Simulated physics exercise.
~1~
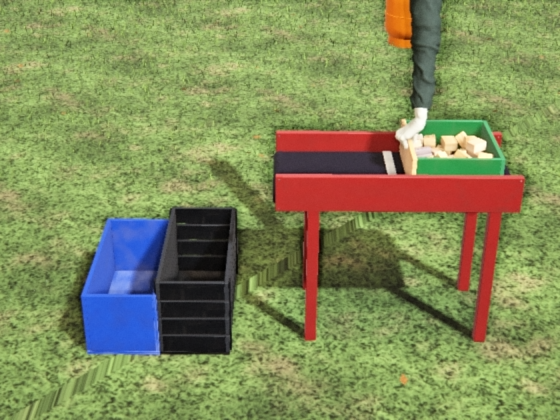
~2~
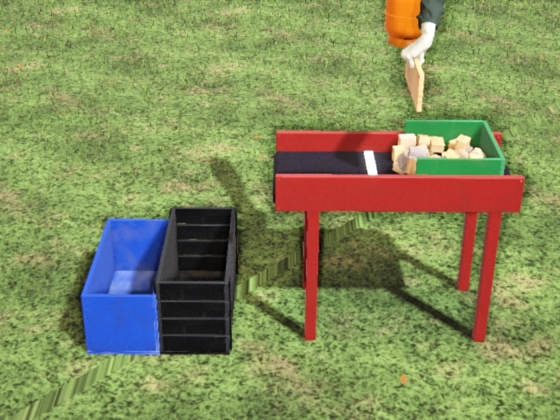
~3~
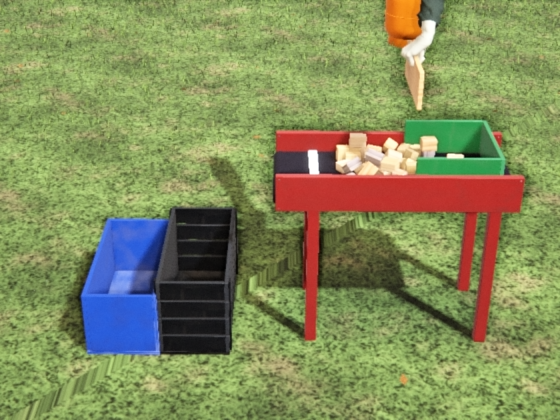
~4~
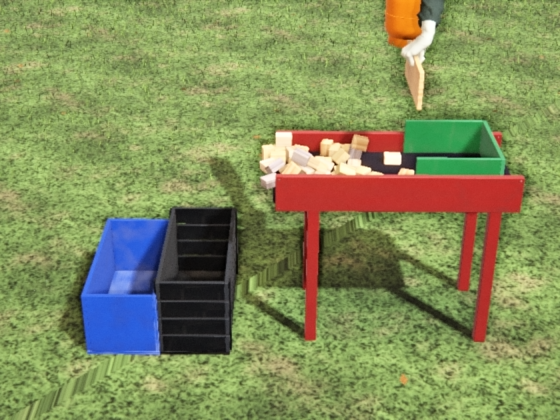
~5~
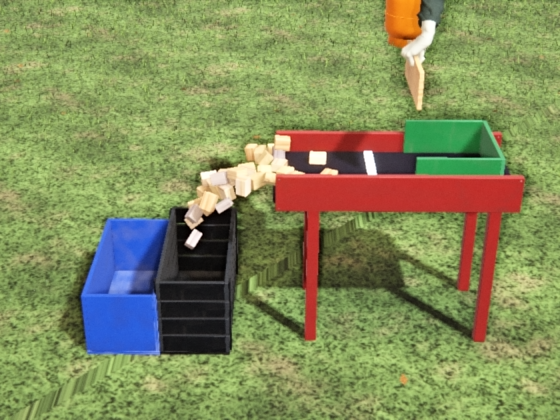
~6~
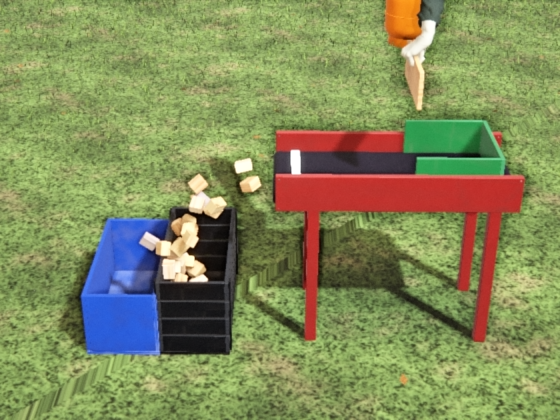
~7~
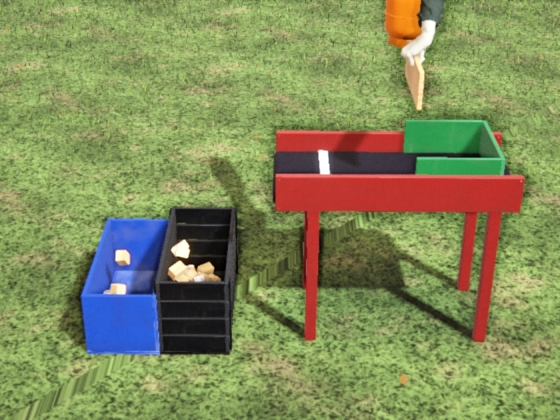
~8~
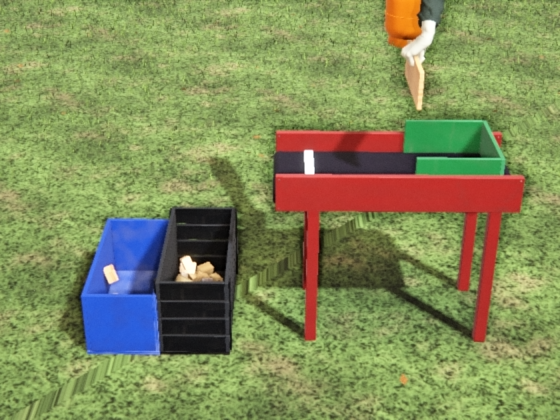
On grass, wooden blocks ride a belt left and drop mostly into a black tub.
